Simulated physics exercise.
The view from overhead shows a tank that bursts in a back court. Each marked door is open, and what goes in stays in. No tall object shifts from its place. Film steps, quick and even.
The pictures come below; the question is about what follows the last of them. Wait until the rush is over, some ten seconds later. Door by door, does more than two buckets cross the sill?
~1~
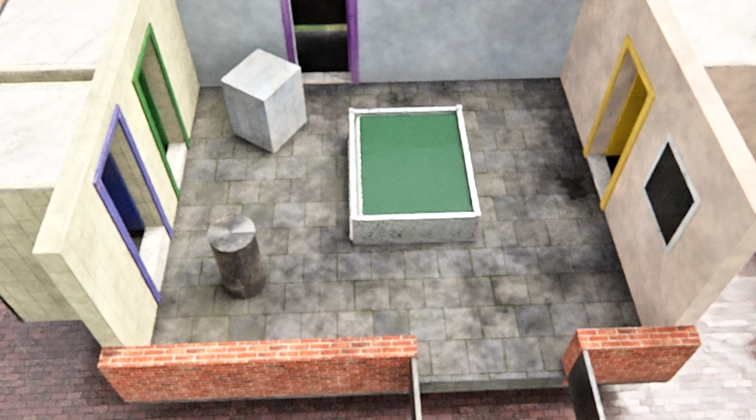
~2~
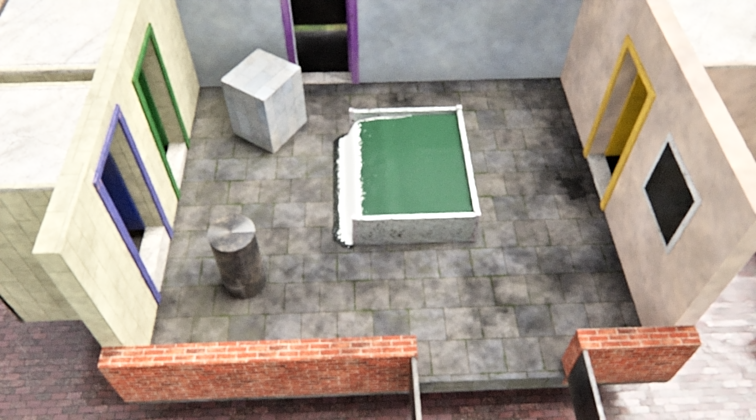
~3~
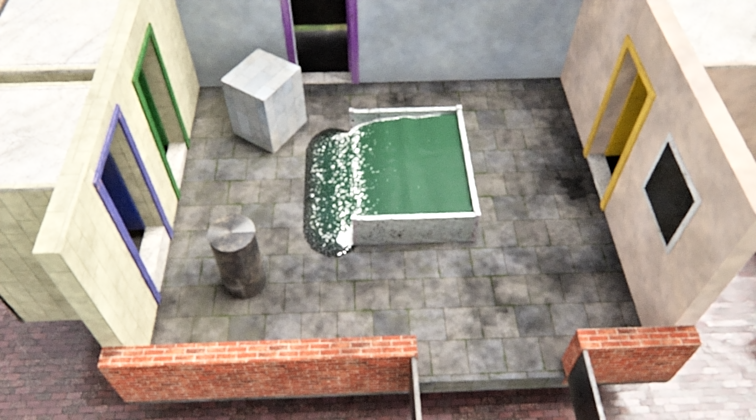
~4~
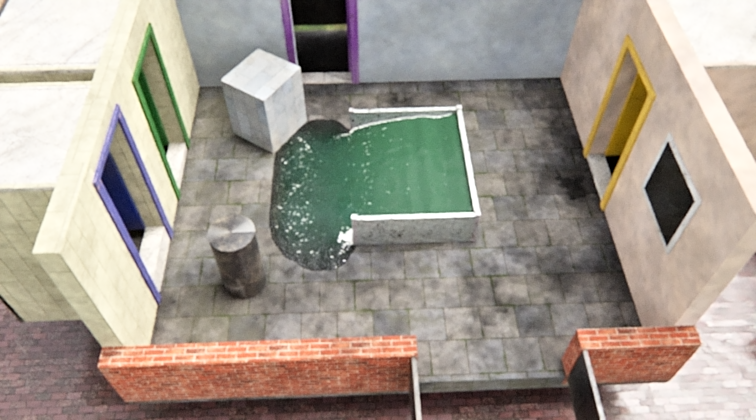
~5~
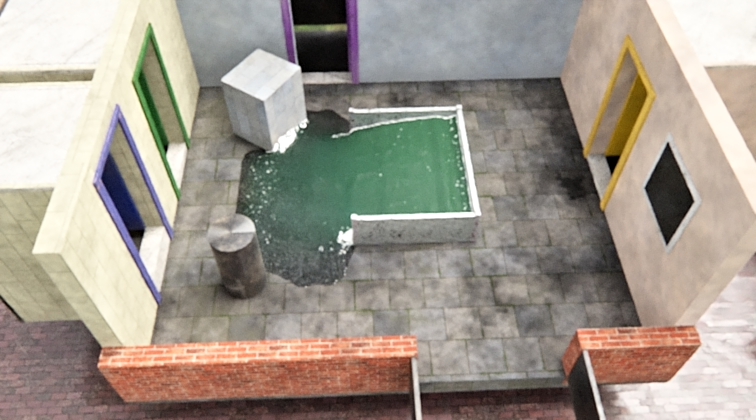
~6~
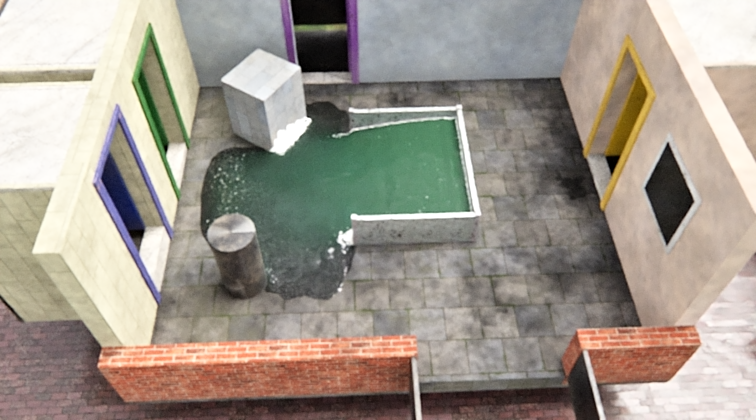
As I see it, the yellow door swallows an okay amount of water, the purple door swallows too much water, the blue door swallows an okay amount of water, the green door swallows too much water.
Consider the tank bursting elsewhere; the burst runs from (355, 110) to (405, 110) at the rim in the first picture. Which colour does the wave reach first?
That's the door marked purple.
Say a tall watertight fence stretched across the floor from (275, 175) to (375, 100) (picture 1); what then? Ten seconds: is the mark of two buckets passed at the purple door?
Purple door falls short.
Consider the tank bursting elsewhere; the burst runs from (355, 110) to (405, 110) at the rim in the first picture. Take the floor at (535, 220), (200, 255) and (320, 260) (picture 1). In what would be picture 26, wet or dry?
Going in your order, I'd say still bare, then still bare, then still bare.
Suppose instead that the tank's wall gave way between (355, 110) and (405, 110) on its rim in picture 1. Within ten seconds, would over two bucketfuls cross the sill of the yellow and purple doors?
Looking at both, the yellow one falls short while the purple one exceeds the mark.
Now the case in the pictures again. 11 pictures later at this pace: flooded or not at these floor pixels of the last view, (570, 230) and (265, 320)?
Taken in order, bone-dry then drenched.
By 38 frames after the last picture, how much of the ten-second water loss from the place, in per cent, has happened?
Near 75 in a hundred.
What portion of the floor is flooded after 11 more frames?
That comes to about 40 per cent.
A moment on, water covers 25 % of the floor; the yellow door not reached, the purple door wet at the sill, nothing in, the blue door wet at the sill, nothing in, the green door under two buckets in.
Next, water covers 40 % of the floor; the yellow door not reached, the purple door under two buckets in, the blue door wet at the sill, nothing in, the green door over two buckets in.
Then, water covers 50 % of the floor; the yellow door not reached, the purple door over two buckets in, the blue door wet at the sill, nothing in, the green door far over two buckets in.
Later, water covers 85 % of the floor; the yellow door not reached, the purple door over two buckets in, the blue door wet at the sill, nothing in, the green door far over two buckets in.
In the end, water covers 95 % of the floor; the yellow door wet at the sill, nothing in, the purple door over two buckets in, the blue door wet at the sill, nothing in, the green door far over two buckets in.
